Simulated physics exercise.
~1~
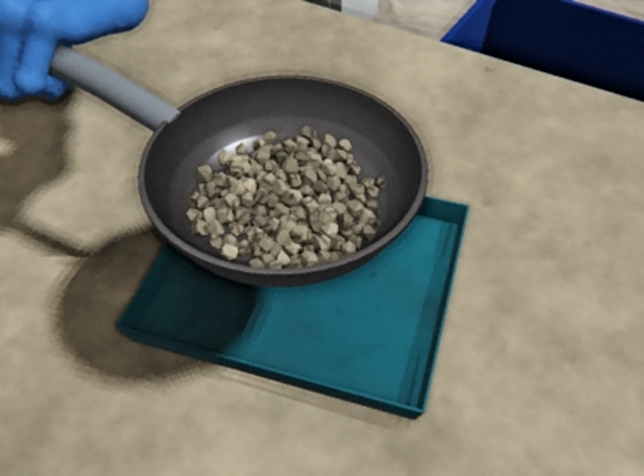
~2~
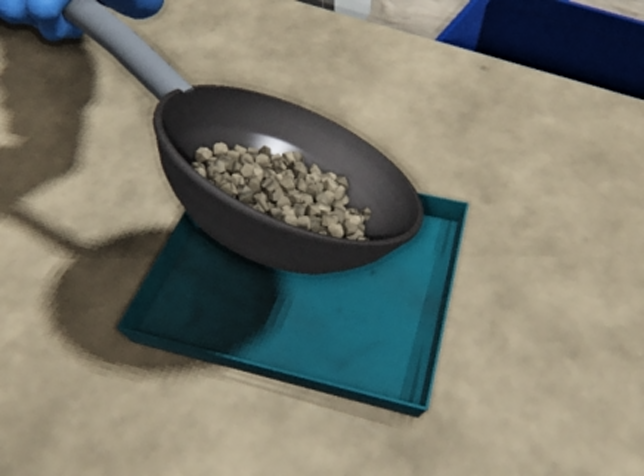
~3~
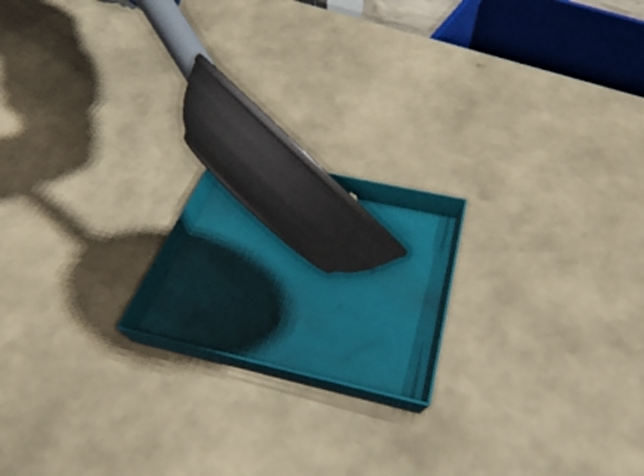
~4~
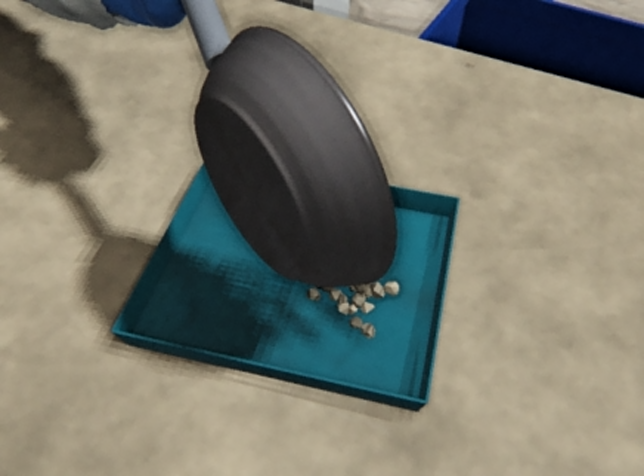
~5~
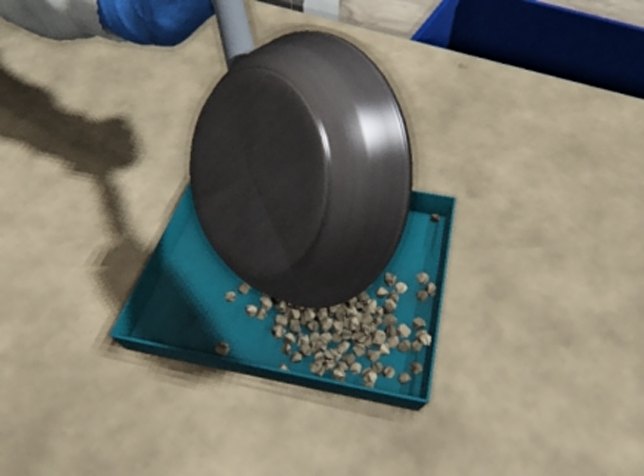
On a mottled tan surface, a blue-gloved hand held a dark, round, long-handled vessel of small stony pieces above a teal tray and tipped it steeply until they spilled out, leaving them scattered mostly near the tray's lower right side beneath the emptied vessel.
